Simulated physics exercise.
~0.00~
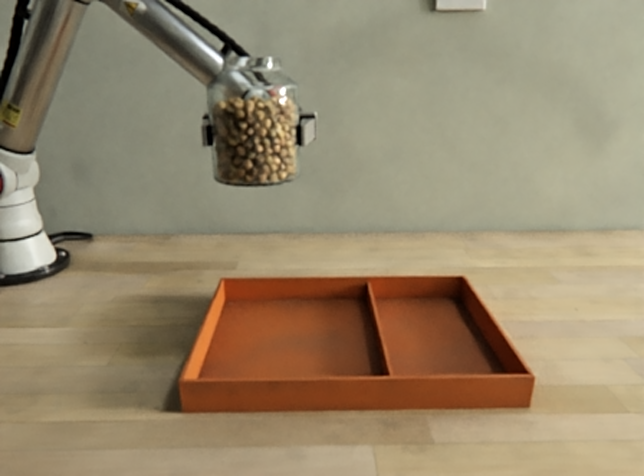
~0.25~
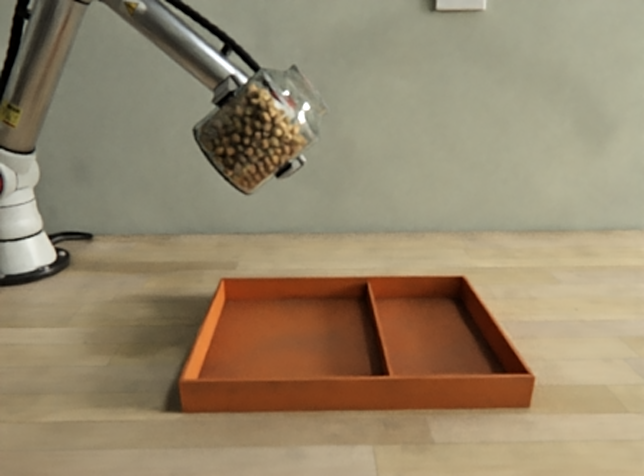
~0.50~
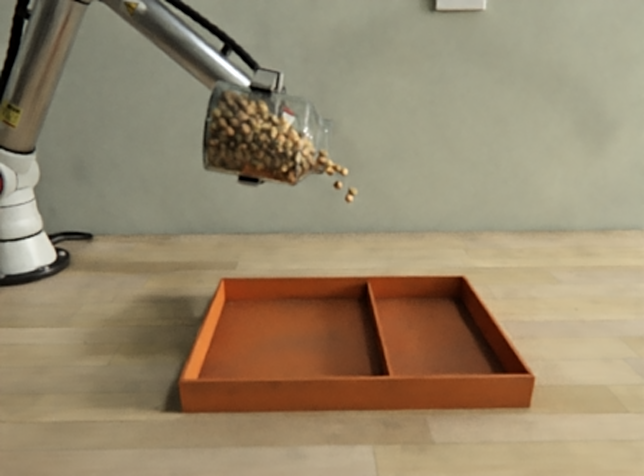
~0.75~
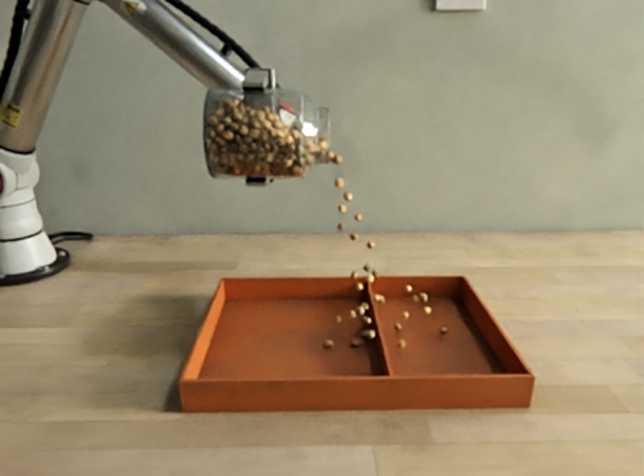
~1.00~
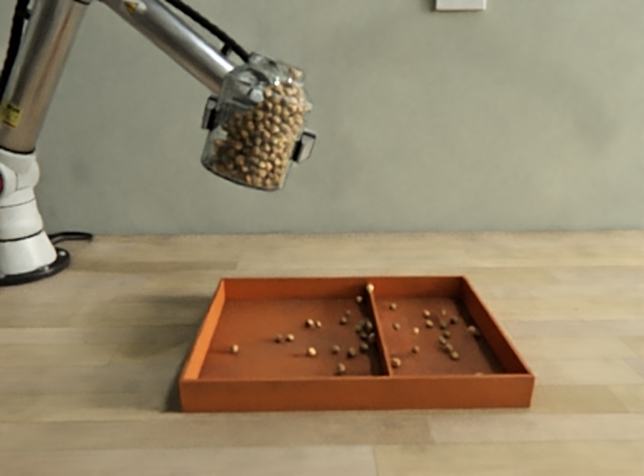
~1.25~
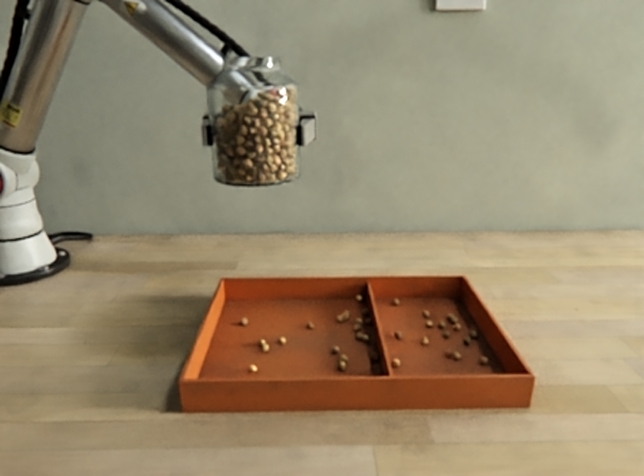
In the video, a robot arm tips a clear jar of dried chickpeas to the right above a divided orange tray, spilling some into both sections, then turns it upright again, leaving the jar still mostly full and a scattering of chickpeas on either side of the divider.
